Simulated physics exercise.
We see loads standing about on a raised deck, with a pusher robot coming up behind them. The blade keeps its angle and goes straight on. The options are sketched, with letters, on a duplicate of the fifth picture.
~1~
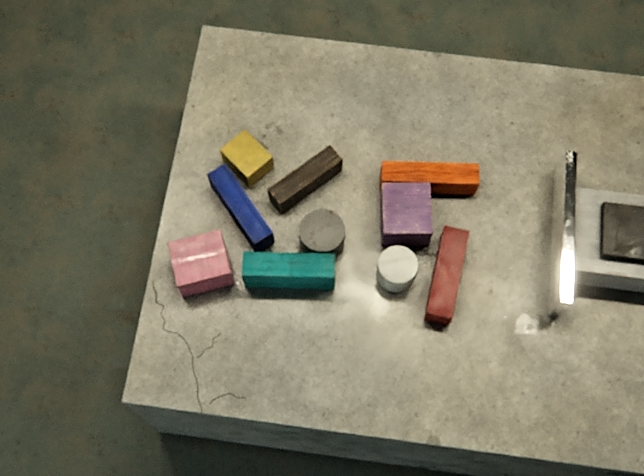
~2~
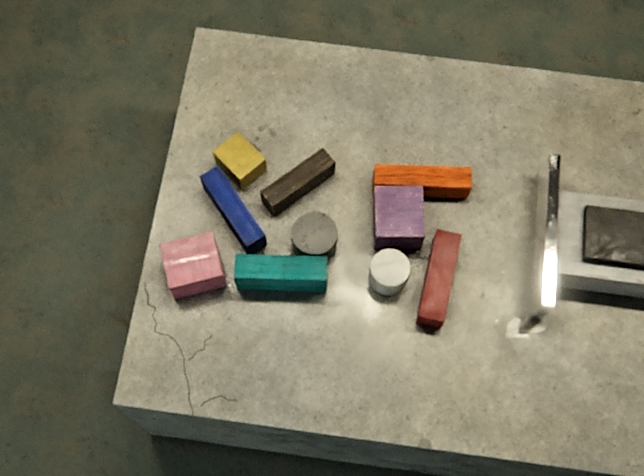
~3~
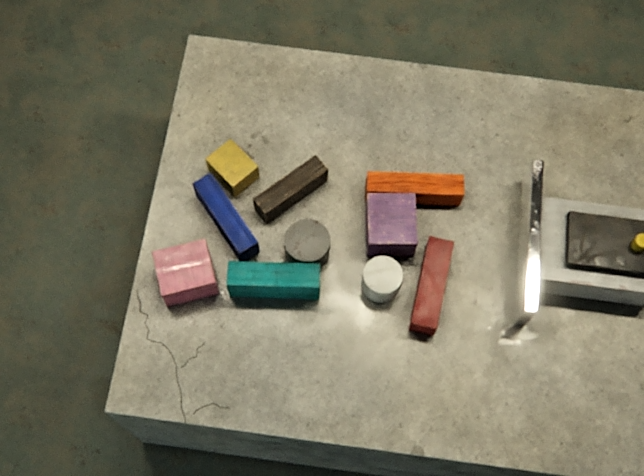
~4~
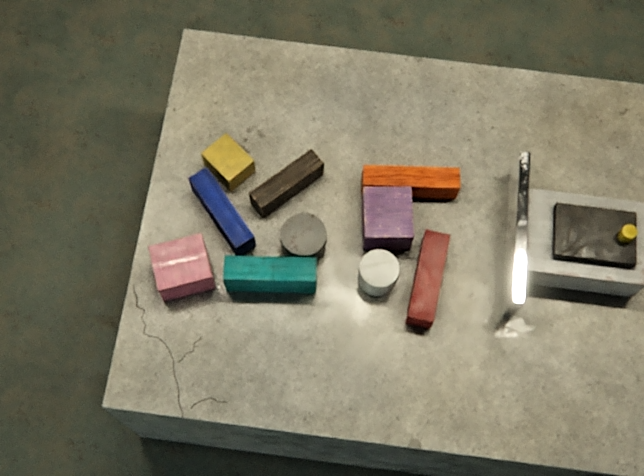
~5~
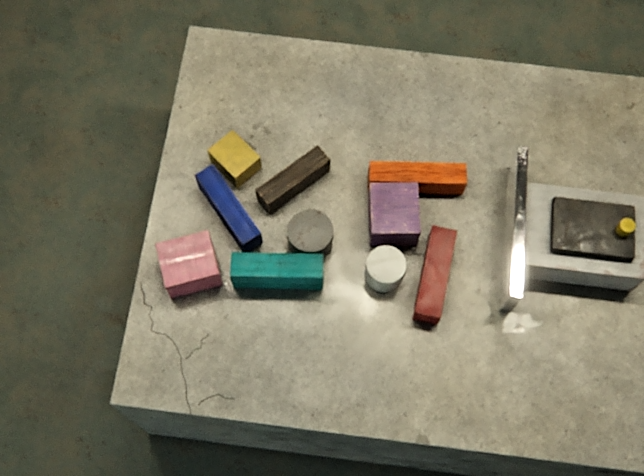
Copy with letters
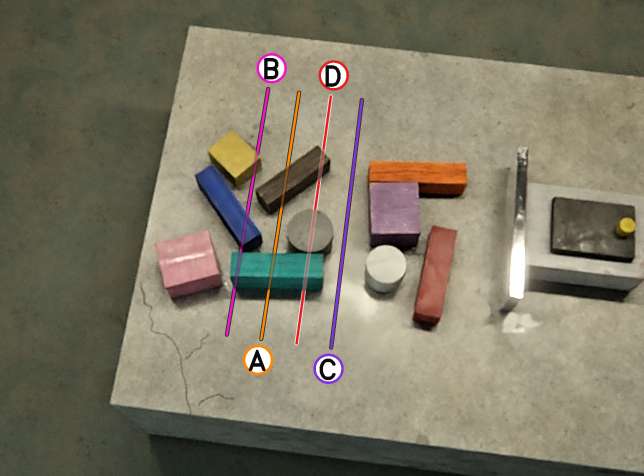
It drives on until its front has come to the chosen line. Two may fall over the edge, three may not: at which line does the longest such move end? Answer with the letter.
Up to line B.
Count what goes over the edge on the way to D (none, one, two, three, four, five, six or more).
The count is none.
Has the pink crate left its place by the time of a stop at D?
By then, yes.
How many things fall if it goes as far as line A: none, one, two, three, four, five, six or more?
The count is none.
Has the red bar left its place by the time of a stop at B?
Yes.
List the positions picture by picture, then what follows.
The first frame shows orange stick (429, 178); yellow crate (247, 159); turquoise stick (289, 270).
The second frame shows robot (619, 236); pink crate (193, 266).
The third frame shows robot (601, 242); purple crate (391, 225).
The fourth frame shows robot (588, 233); black bar (287, 183).
The fifth frame shows robot (587, 227); red bar (435, 275); orange stick (417, 178); yellow crate (235, 160).
On the marked copy, A at (281, 209); B at (249, 205); C at (347, 217); D at (315, 213).
Taking B. A third of the way, robot (488, 216); black bar (288, 179); orange stick (369, 165).
Two thirds of the way, robot (391, 204); pink crate (165, 270); yellow crate (198, 154).
When it is over, robot (316, 195); blue stick over the edge; yellow crate (171, 135); one fallen.
As for the rest, A is within the limit but short; C is within the limit but short; D is within the limit but short.
